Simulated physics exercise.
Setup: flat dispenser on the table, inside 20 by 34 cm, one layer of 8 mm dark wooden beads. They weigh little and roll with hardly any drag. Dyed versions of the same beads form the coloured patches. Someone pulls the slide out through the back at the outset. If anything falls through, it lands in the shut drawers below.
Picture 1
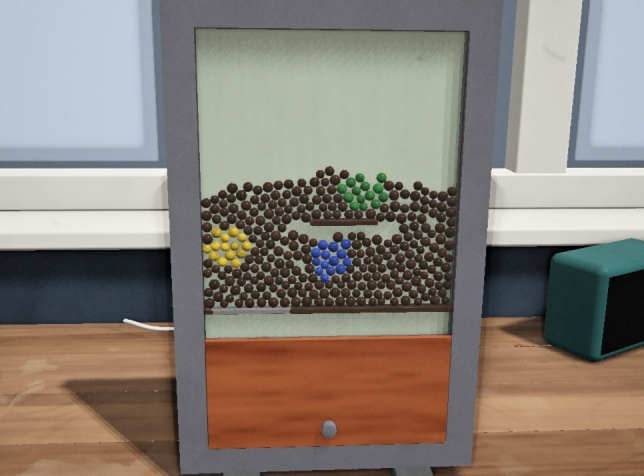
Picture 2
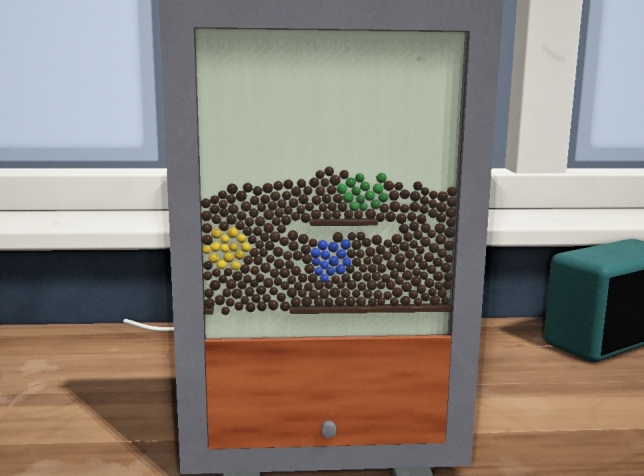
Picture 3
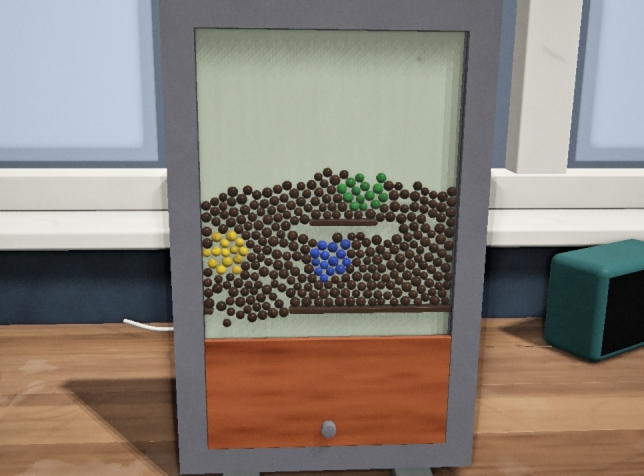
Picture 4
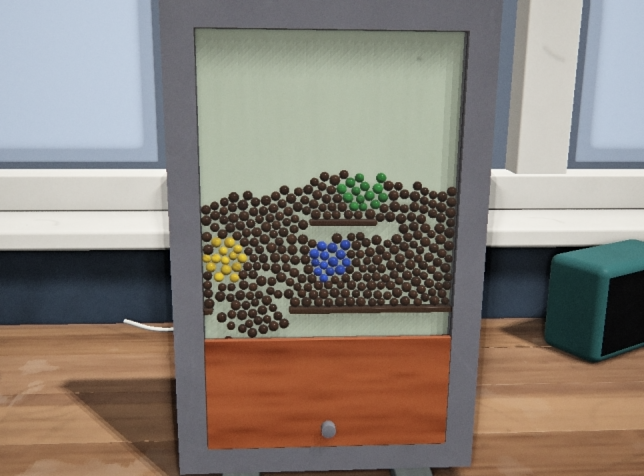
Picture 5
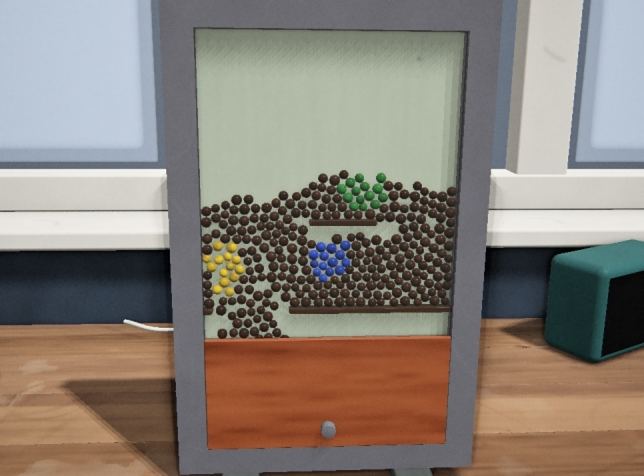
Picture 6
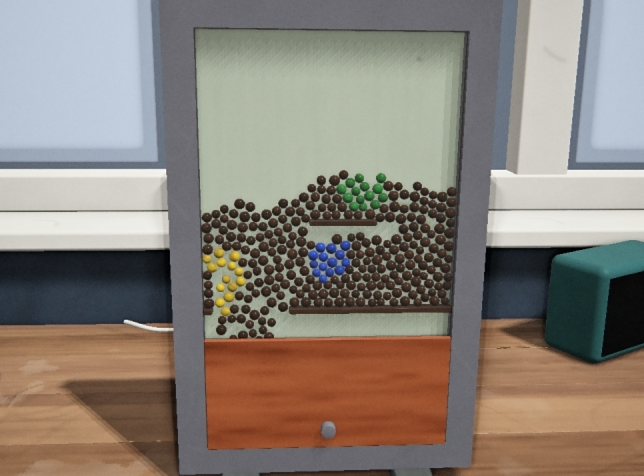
The clip shows a flat dispenser of dark beads with yellow, blue and green patches; the slide at lower left disappears, and beads there drop downward, the yellow patch sinking and stretching while the blue and green stay nearly still.
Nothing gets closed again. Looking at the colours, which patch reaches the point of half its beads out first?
First to half: Yellow.
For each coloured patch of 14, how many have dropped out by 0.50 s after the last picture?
From yellow, 12; from blue, 4; from green, 0.
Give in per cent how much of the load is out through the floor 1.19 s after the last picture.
About 55 in a hundred.
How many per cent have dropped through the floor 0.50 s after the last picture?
Roughly 50 per cent.
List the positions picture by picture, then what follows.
The first picture shows about 320 beads; load centre (333, 247); yellow patch (228, 248); blue patch (330, 260); green patch (364, 193); slide (208, 311) to (296, 310).
The second picture shows load centre (333, 247); 1 out.
The third picture shows load centre (333, 247); 7 out.
The fourth picture shows load centre (332, 248); 16 out.
The fifth picture shows load centre (332, 249); 24 out.
The sixth picture shows load centre (331, 249); 35 out; yellow patch (226, 278); blue patch (328, 262); green patch (363, 193); wall ends (311, 222) to (374, 222).
Then, 0.16 s later than the last picture, 35 % are out; out of 14, yellow 13, blue 0, green 0.
Then, 0.50 s later than the last picture, 50 % are out; out of 14, yellow 13, blue 5, green 0.
Then, 1.19 s later than the last picture, 55 % are out; out of 14, yellow 13, blue 13, green 1.
All still 1.6 s after it, 55 % are out; out of 14, yellow 13, blue 14, green 1; half out at yellow 0.08 s, blue 0.69 s, green never.
